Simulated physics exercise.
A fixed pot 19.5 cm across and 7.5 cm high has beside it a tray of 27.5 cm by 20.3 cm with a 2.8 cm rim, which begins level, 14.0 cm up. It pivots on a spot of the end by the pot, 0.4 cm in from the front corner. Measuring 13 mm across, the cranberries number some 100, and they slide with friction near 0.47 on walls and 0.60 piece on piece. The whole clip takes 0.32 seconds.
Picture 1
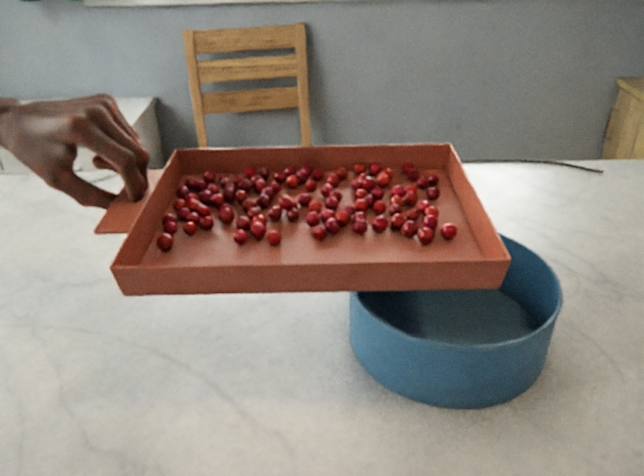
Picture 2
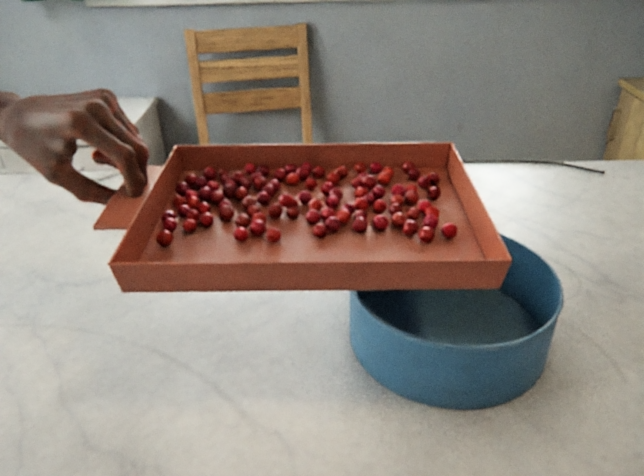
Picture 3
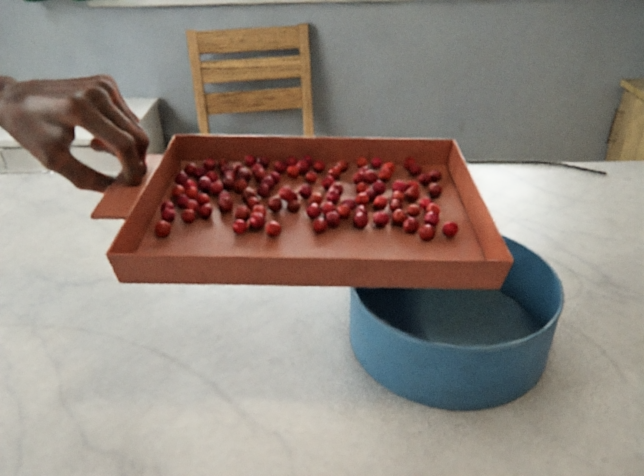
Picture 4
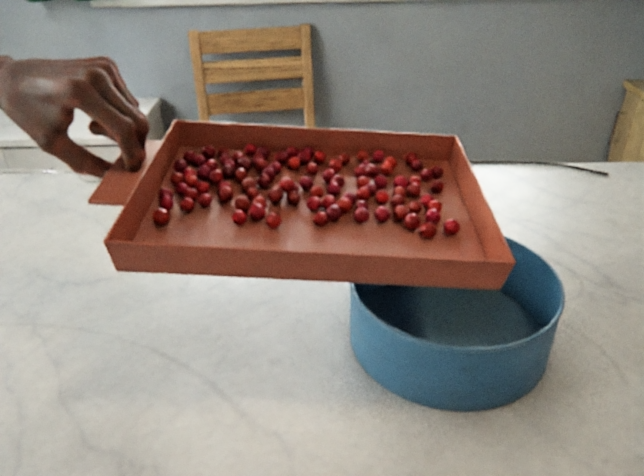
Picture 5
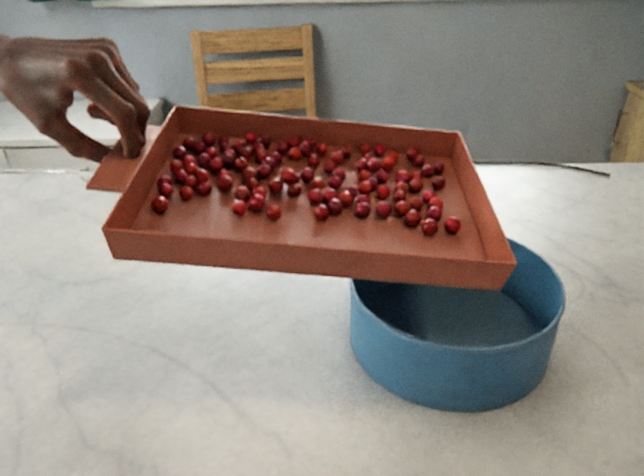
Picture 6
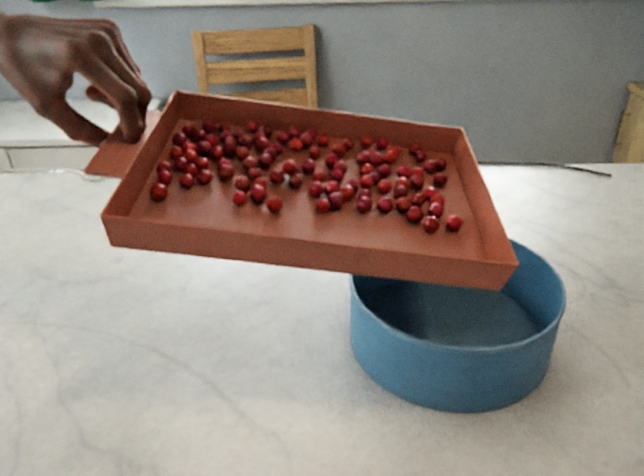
Terracotta tray of red cranberries tilting gradually as a hand raises its left end, right end staying low above a blue pot.
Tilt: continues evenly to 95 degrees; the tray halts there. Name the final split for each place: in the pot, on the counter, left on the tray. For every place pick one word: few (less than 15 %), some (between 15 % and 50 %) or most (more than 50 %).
Pot gets few, counter gets most, tray gets few.
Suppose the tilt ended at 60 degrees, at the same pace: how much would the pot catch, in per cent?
Then about 0 per cent.
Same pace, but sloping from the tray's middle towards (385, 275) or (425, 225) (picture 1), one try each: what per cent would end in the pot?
0 and 55 %.
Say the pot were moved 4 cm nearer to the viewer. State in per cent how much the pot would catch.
My estimate: Some 20 per cent.
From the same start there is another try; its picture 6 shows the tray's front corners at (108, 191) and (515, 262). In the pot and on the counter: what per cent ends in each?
Pot 0; counter 100.
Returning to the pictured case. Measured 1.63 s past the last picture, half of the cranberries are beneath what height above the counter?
Some 22 cm above the counter.
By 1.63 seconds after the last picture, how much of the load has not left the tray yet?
Value: About 100%.
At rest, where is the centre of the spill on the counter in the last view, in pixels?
(606, 446), about.
Then, 0.98 s after the last picture, tilt 50 degrees; the tray holds 100 %, the pot 0 %.
Then, 1.63 s after the last picture, tilt 76 degrees; the tray holds 100 %, the pot 0 %.
Then, 2.32 s after the last picture, tilt 95 degrees; the tray holds 45 %, the pot 0 %.
In the end, pot 0 %, counter 100 %, tray 0 %.
